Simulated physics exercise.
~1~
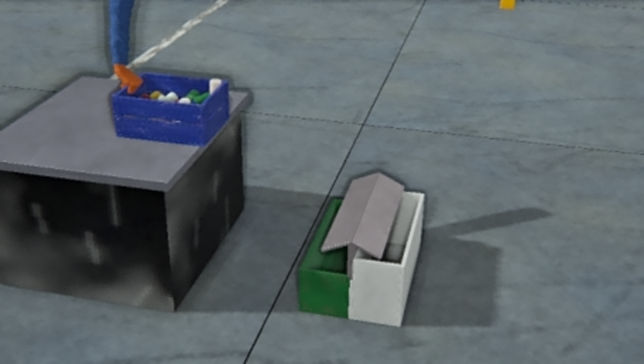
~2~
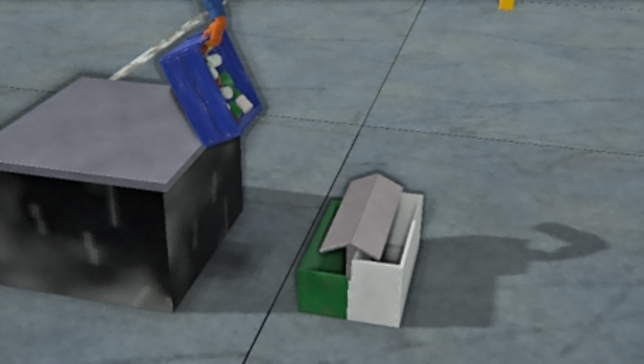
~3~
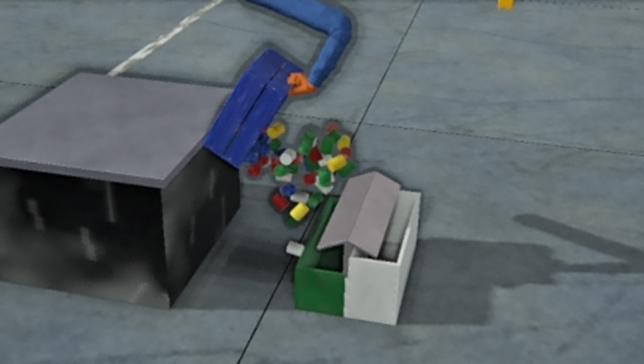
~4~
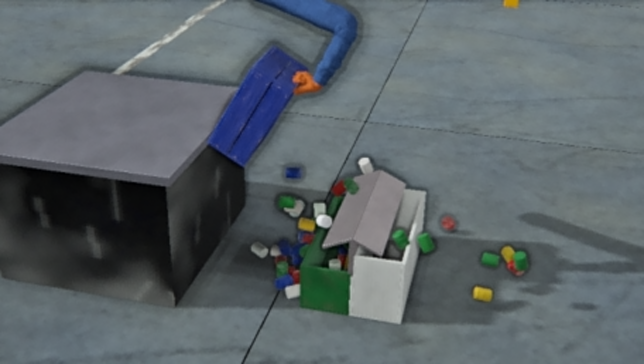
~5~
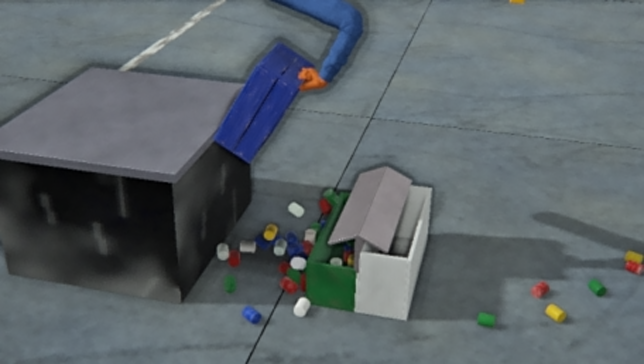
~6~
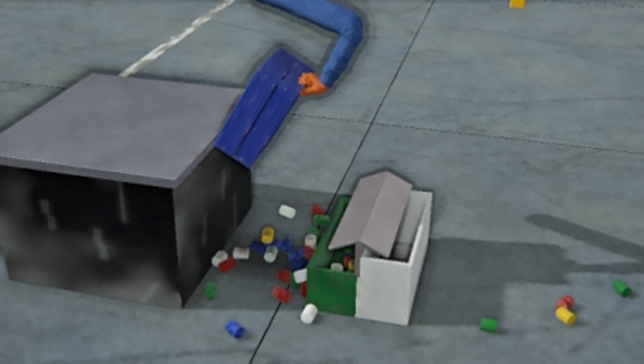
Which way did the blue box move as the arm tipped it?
It moved to the right, going from the top of the bench over its end.
